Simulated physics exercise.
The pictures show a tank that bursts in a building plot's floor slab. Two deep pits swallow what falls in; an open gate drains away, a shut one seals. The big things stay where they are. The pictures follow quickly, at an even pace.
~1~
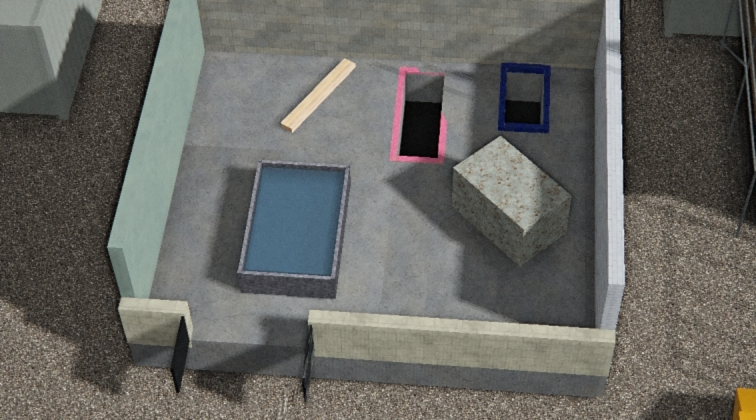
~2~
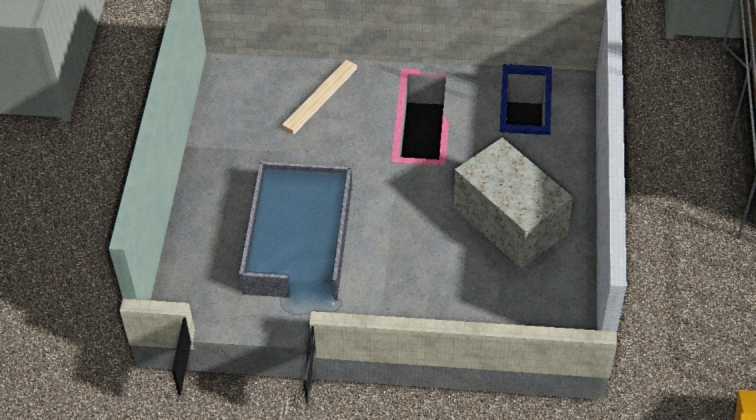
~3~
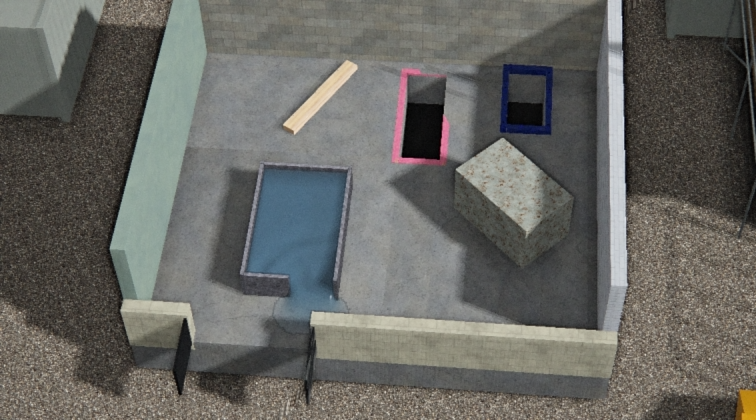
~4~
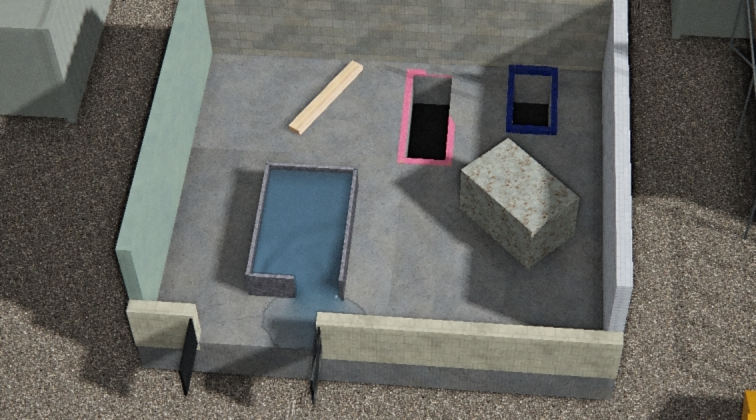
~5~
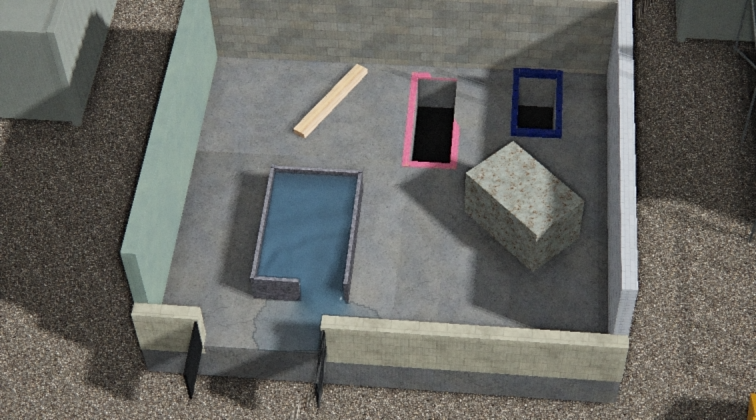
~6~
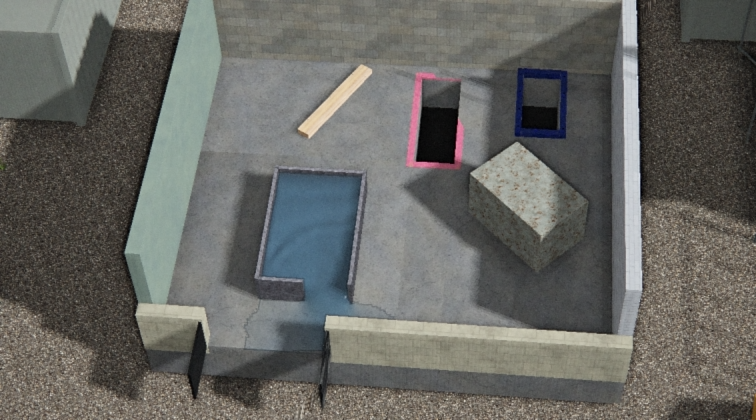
The clip opens on a walled plot seen from above, with a still, full water tank beside a stone block, a plank and two dark pits. A gap opens in the tank's near wall, and water pours out, spreading in a thin sheet across the grey floor toward the front opening as the view drifts slightly.
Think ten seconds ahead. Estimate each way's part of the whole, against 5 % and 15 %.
The gate takes over 15 %; the pink pit takes under 5 %; the blue pit takes under 5 %.
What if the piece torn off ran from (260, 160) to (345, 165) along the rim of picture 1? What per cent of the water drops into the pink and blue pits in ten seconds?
Roughly, in per cent: Pink 40, blue 0.
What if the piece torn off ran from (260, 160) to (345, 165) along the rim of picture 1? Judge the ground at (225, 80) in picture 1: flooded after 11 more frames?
Answer: Covered.
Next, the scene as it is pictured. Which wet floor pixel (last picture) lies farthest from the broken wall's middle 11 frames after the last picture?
Near (562, 355).
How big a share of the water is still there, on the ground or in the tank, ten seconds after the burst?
Some 52 per cent.
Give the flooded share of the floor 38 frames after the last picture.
About 30 per cent.
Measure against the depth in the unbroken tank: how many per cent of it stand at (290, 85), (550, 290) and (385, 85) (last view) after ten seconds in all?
About 0, 10 and 0 per cent.
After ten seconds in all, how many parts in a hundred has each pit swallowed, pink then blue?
Near 0 and 0 in a hundred.
A moment on, water covers 5 % of the floor; the gate 8 %, the pink pit 0 %, the blue pit 0 %.
Next, water covers 15 % of the floor; the gate 16 %, the pink pit 0 %, the blue pit 0 %.
Then, water covers 20 % of the floor; the gate 26 %, the pink pit 0 %, the blue pit 0 %.
Later, water covers 30 % of the floor; the gate 38 %, the pink pit 0 %, the blue pit 0 %.
In the end, water covers 35 % of the floor; the gate 47 %, the pink pit 0 %, the blue pit 0 %.
